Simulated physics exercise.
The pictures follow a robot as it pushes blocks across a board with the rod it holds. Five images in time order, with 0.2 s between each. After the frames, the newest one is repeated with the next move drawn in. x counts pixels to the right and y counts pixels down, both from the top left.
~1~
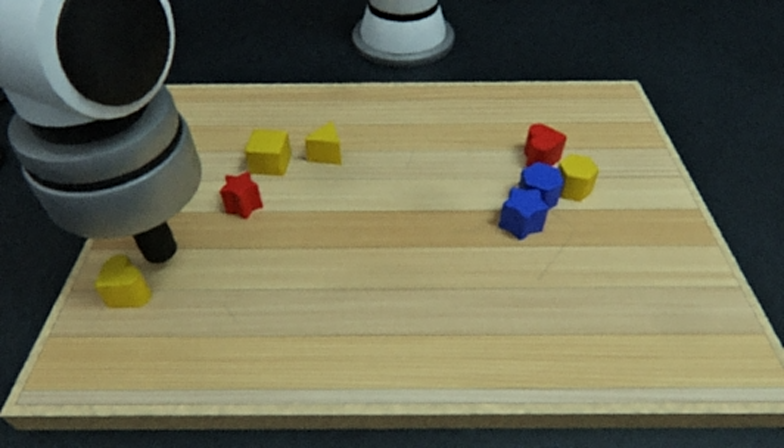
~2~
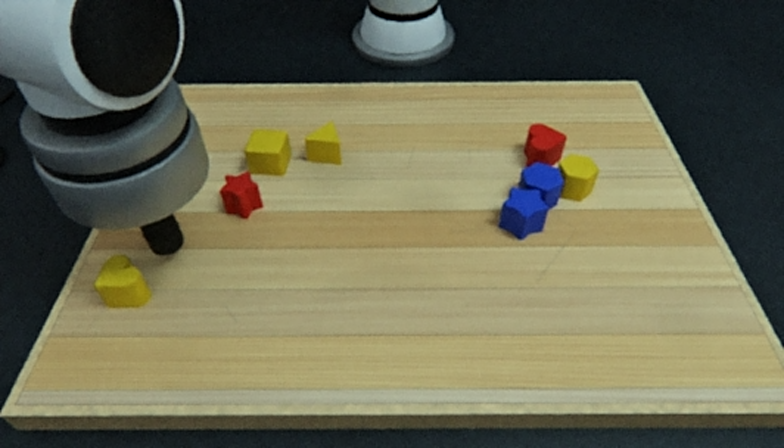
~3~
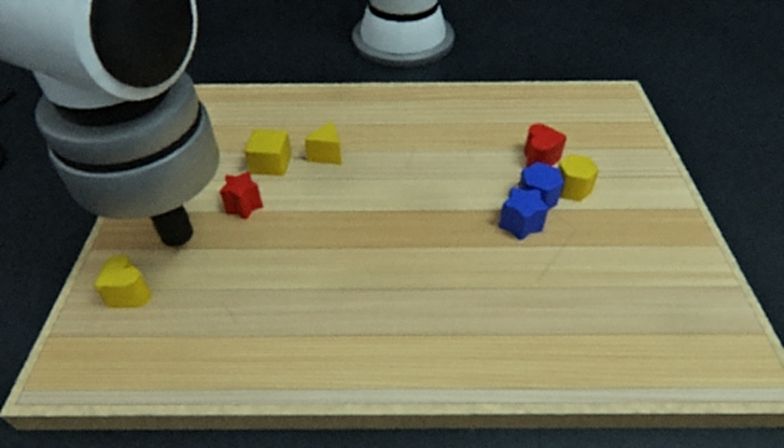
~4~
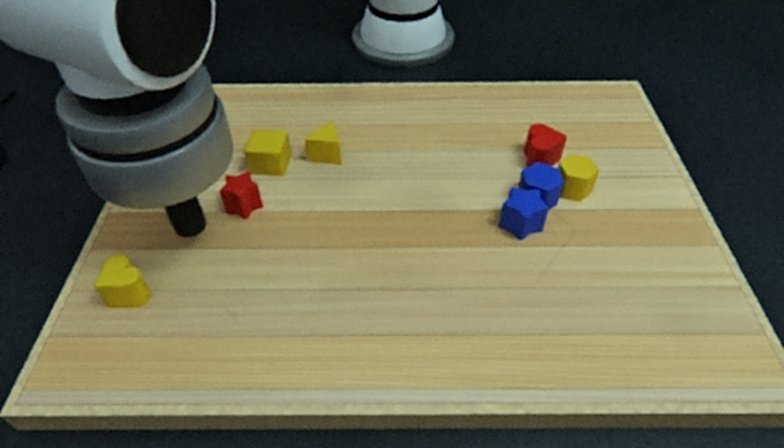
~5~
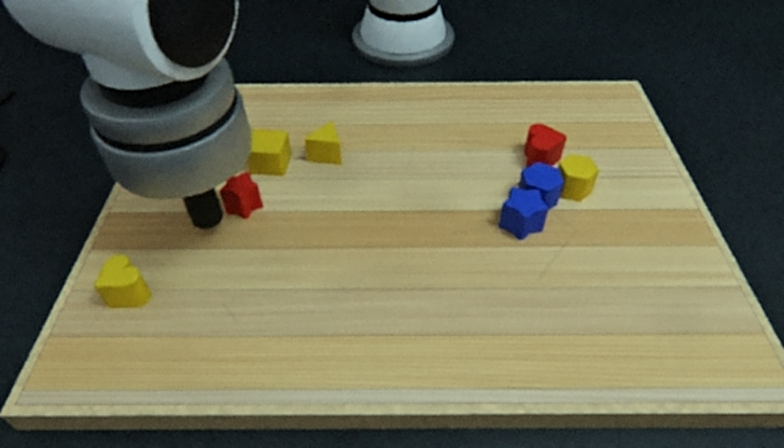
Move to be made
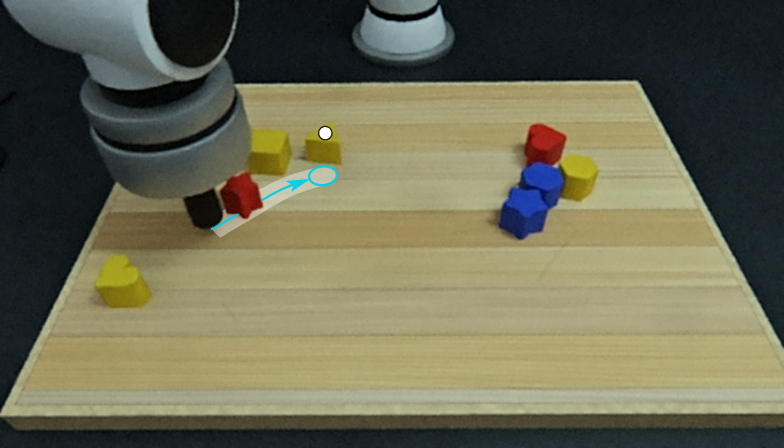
To begin with, a robot arm holds a dark rod just above and to the right of a yellow heart-shaped block on a wooden board scattered with red, yellow and blue blocks. The rod then moves a short way up and to the right, nearing the red star-shaped block, while every block stays still.
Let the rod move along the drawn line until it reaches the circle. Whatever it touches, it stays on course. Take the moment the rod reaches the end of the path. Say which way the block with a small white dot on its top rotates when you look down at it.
It goes round the way clock hands do.
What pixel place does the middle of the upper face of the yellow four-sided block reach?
I expect it at (273, 129).
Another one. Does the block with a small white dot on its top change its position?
I believe so.
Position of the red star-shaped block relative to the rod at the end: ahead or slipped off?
Beside or behind, I predict.
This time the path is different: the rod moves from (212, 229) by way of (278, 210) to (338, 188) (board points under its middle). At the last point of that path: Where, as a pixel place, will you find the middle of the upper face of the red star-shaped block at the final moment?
It is at (254, 172).
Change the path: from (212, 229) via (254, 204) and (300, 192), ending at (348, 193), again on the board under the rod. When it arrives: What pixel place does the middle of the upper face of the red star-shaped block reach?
In the picture, that point is around (295, 151).
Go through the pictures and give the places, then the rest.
The first picture shows tip of the rod at (161, 252), middles of tops, red star-shaped block at (238, 183), yellow four-sided block at (266, 140), yellow triangular block at (325, 133).
The second picture shows rod at (168, 245), nothing pushed.
The third picture shows rod at (178, 236), nothing pushed.
The fourth picture shows rod at (191, 227), nothing pushed.
The fifth picture shows rod at (208, 219), red star-shaped block at (238, 183), yellow four-sided block at (266, 140), yellow triangular block at (325, 133).
The line goes from (212, 229) by way of (249, 208) and (285, 188) to (323, 176); the dot is on the yellow triangular block.
On the path given first. One third of the way, rod at (247, 197); red star-shaped block at (260, 167).
Two thirds of the way, rod at (283, 177); red star-shaped block at (291, 146), turned 10° anticlockwise; yellow four-sided block at (272, 130), turned 30° anticlockwise.
At the end, rod at (322, 165); red star-shaped block at (305, 138), turned 55° anticlockwise; yellow four-sided block at (273, 129), turned 35° anticlockwise; yellow triangular block at (330, 126), turned 35° clockwise.
